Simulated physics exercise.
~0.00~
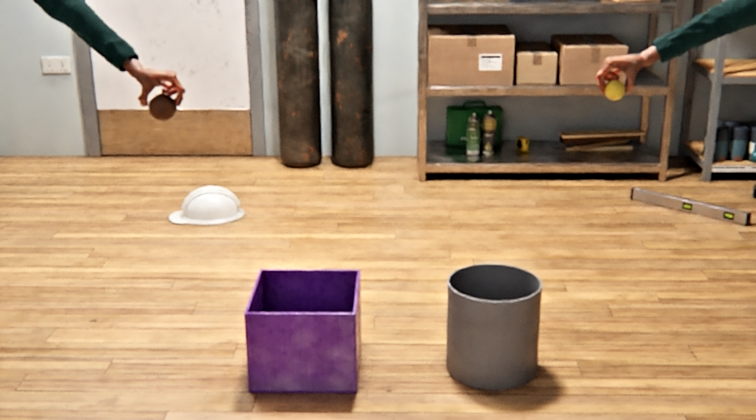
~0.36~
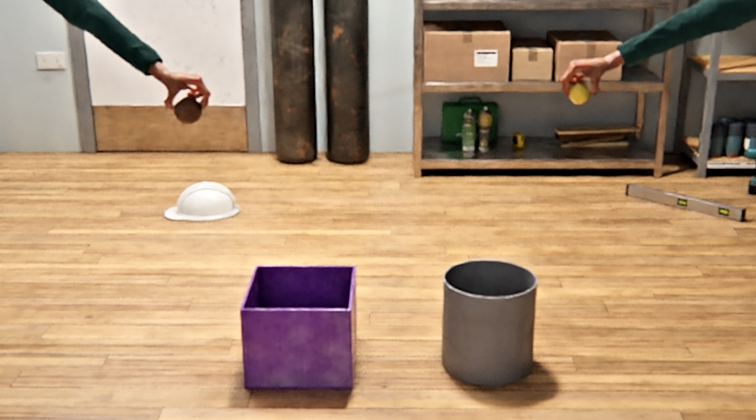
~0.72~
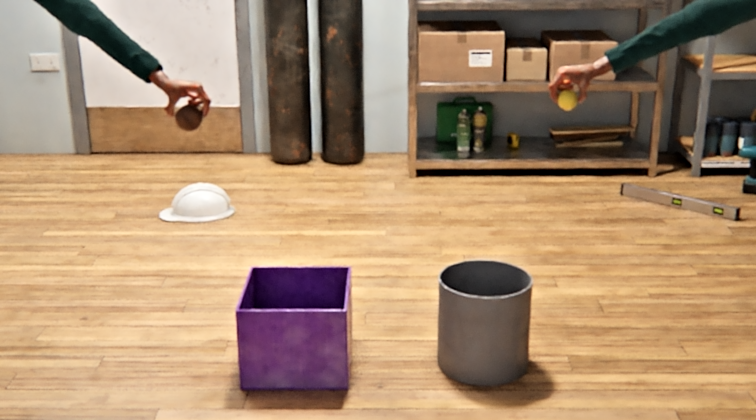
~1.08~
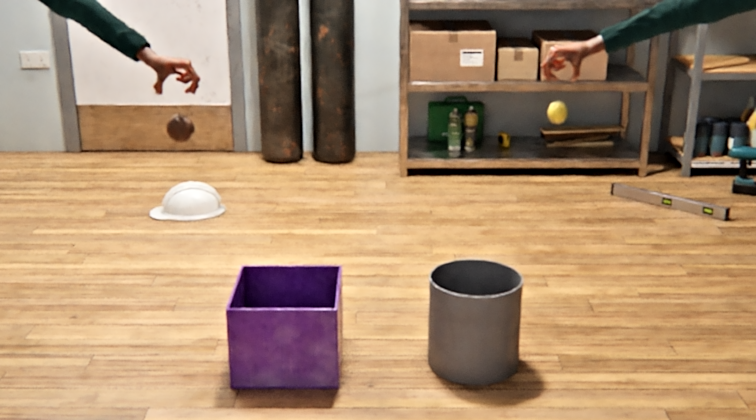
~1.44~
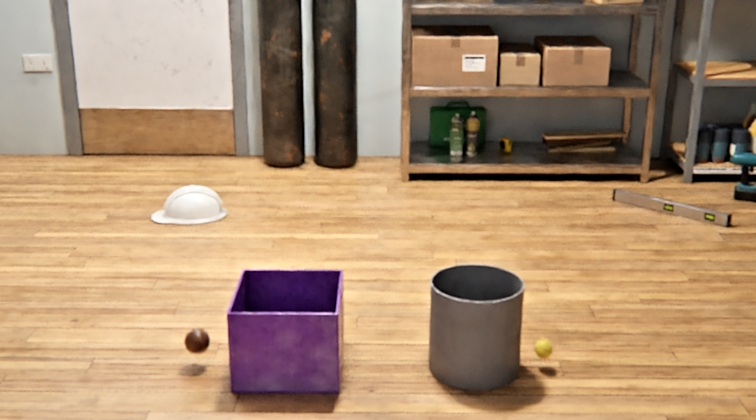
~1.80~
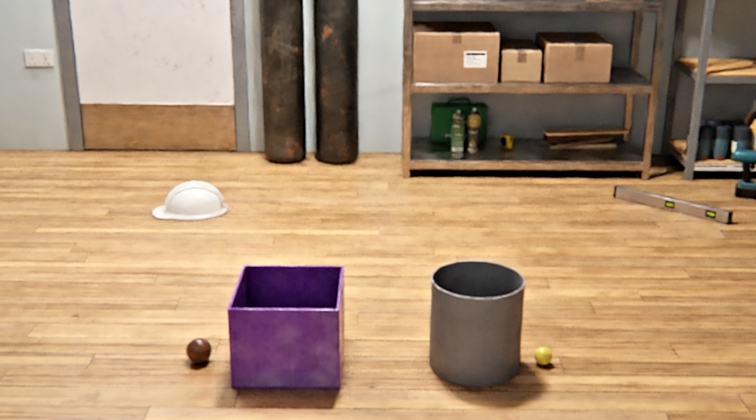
The clip opens on a wooden workshop floor with a purple square container on the left and a gray bucket on the right, while two green-sleeved arms reach in from opposite sides. The left hand holds a brown onion, and the right hand holds a lemon. The hands move inward, then let go and draw back as both things begin to fall. The onion drops to the left of the purple container, and the lemon drops to the right of the bucket. Both end up resting on the floor outside, with neither one caught.
